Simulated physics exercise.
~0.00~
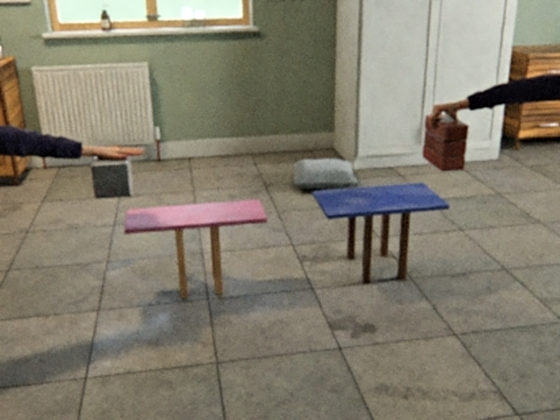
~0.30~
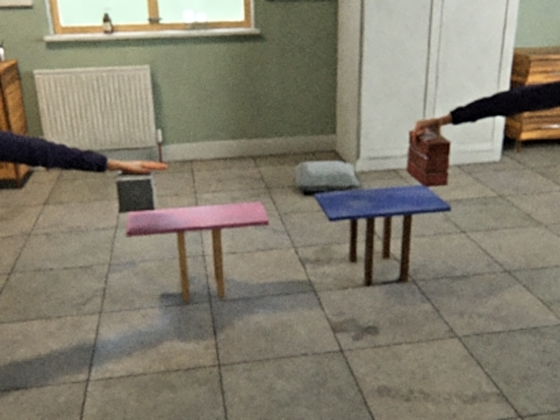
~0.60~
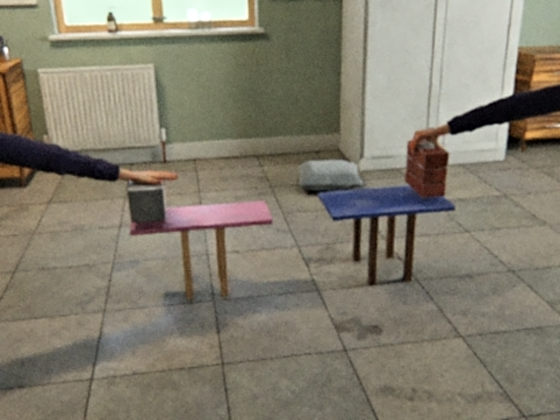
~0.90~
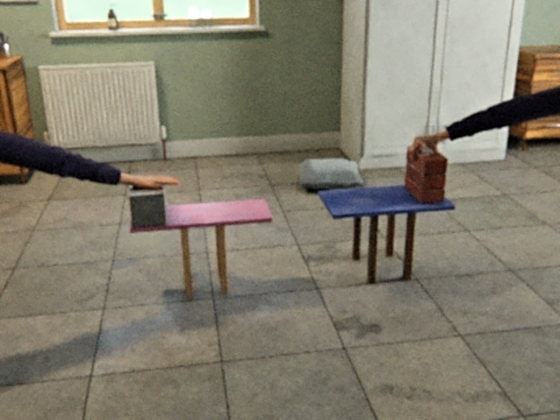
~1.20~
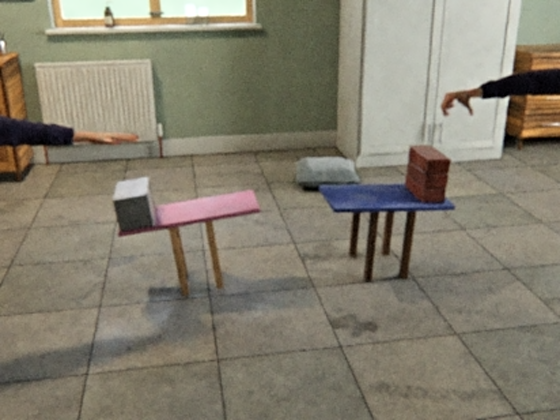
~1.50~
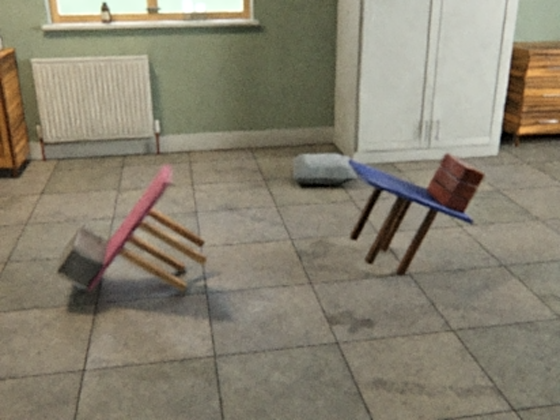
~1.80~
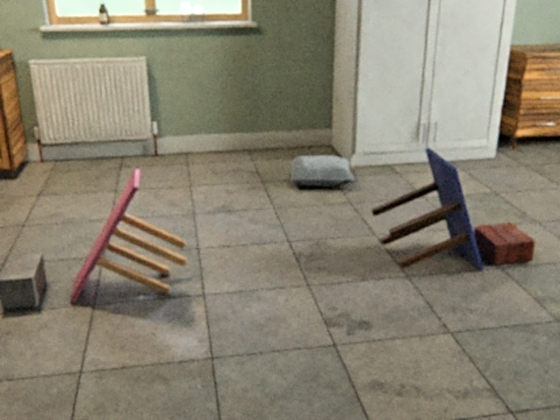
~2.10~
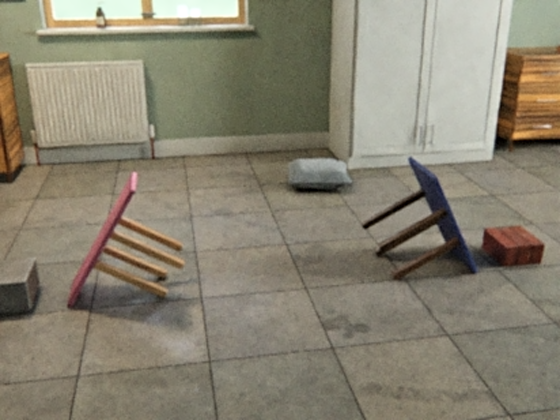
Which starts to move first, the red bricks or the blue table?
The red bricks move first, as the hand brings them in towards the blue table. The table only starts to move later, when it tips over after the hand has let go.
A small pink table and a blue one stand on grey floor tiles in a green-walled room, seen by a gently swaying camera facing a radiator and white cupboard. From the left an arm brings a grey block, while another from the right carries red bricks. The block is lowered onto the pink table's left end and the bricks onto the blue table's right end. Both hands let go and draw back, and the pink table tips left, the blue one right. Their loads drop to the floor, and both tables end toppled, legs pointing inward.
